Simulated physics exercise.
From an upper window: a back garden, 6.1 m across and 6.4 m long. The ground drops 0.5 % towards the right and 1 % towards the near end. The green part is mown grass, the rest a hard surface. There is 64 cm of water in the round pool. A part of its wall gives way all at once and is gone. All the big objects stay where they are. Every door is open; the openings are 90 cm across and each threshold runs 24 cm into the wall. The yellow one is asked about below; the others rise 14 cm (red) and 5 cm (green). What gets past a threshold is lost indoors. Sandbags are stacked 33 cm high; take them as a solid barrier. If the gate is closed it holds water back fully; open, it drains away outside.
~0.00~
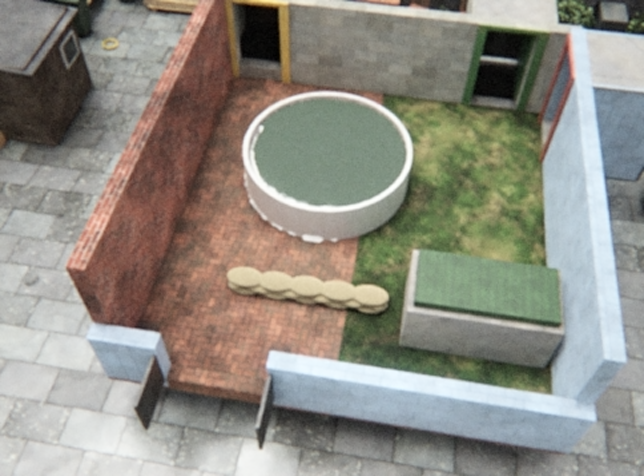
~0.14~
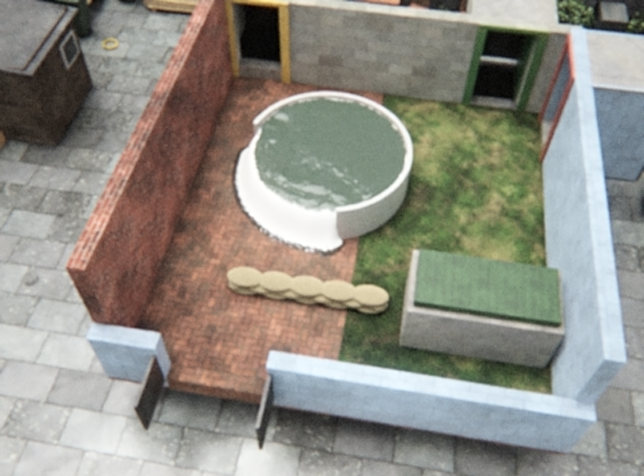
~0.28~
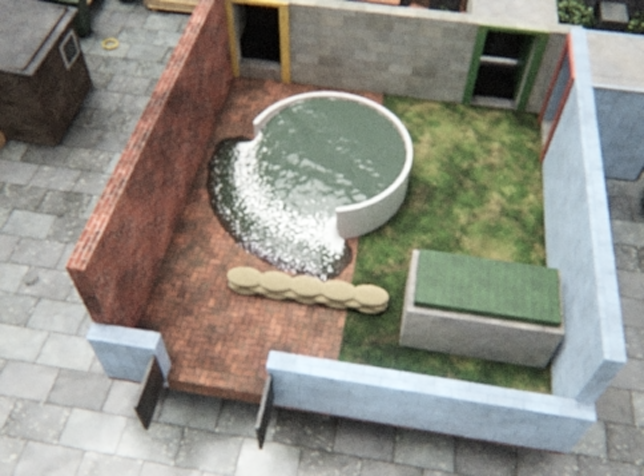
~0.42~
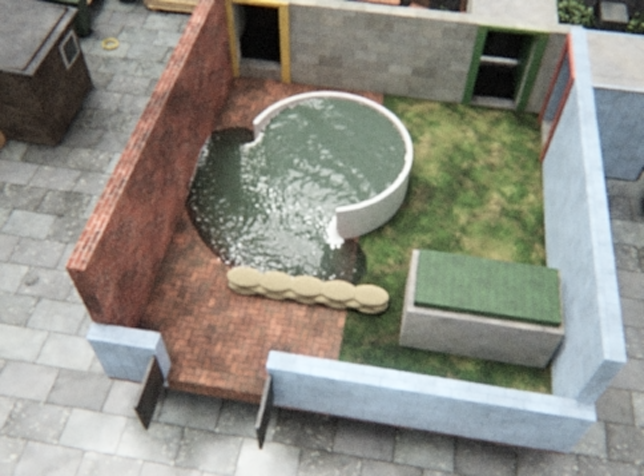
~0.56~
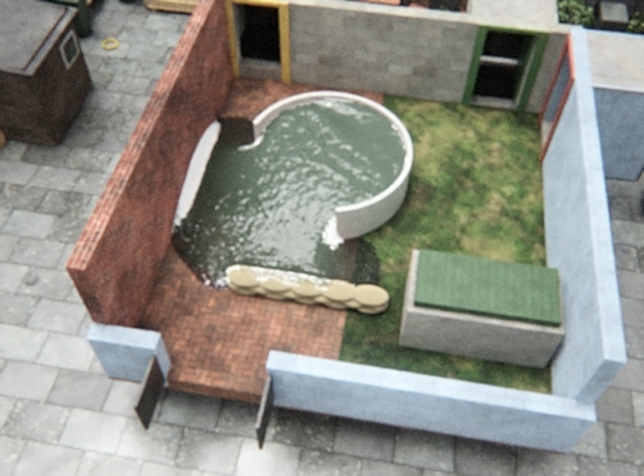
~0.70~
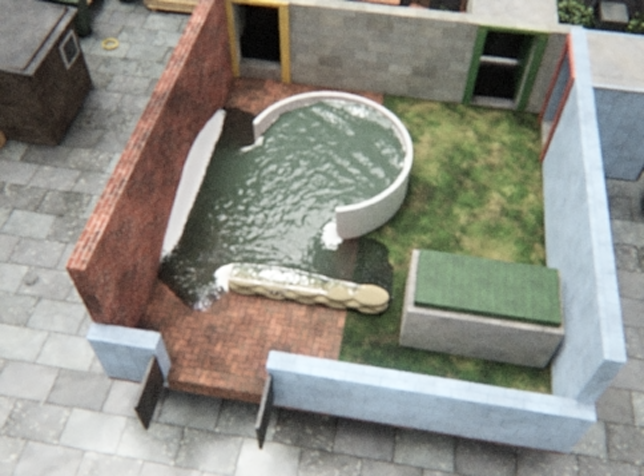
Water burst from the round pool when the near left part of its white wall gave way, poured across the brick paving to the red wall, then spread around both ends of the sandbags.
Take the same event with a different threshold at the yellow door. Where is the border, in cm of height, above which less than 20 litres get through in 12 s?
About 12 cm.
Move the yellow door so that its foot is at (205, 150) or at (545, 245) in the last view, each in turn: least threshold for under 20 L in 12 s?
Roughly 26 and 7.0 cm.
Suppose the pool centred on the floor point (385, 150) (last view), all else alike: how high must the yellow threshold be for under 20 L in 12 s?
Some 11.5 cm.
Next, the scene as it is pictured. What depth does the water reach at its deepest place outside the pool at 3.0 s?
Up to some 42 cm.
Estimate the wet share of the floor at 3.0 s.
Near 65 per cent is wet.
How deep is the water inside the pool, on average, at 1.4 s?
Some 35 cm.
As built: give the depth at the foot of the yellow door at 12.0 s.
Some 3.5 cm.
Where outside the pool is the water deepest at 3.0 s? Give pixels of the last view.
At about (126, 355).
After 1.4 s water covers 30 % of the floor, deepest (52 cm) near (126, 355); 5 cm at the yellow door, 0 litres in over its 27 cm threshold.
After 3.0 s water covers 65 % of the floor, deepest (42 cm) near (126, 355); 14 cm at the yellow door, 0 litres in over its 27 cm threshold.
After 12.0 s water covers 95 % of the floor, deepest (14 cm) near (126, 355); 3 cm at the yellow door, 0 litres in over its 27 cm threshold.
At the yellow door as built, the water arrived by 1.4 s and peaked near 16 cm at 1.8 s.
Run again over the same 12 s with other heights there, 33 litres in over 11 cm, 4 litres over 14.5 cm. The limit of 20 litres is kept from about 12 cm up.
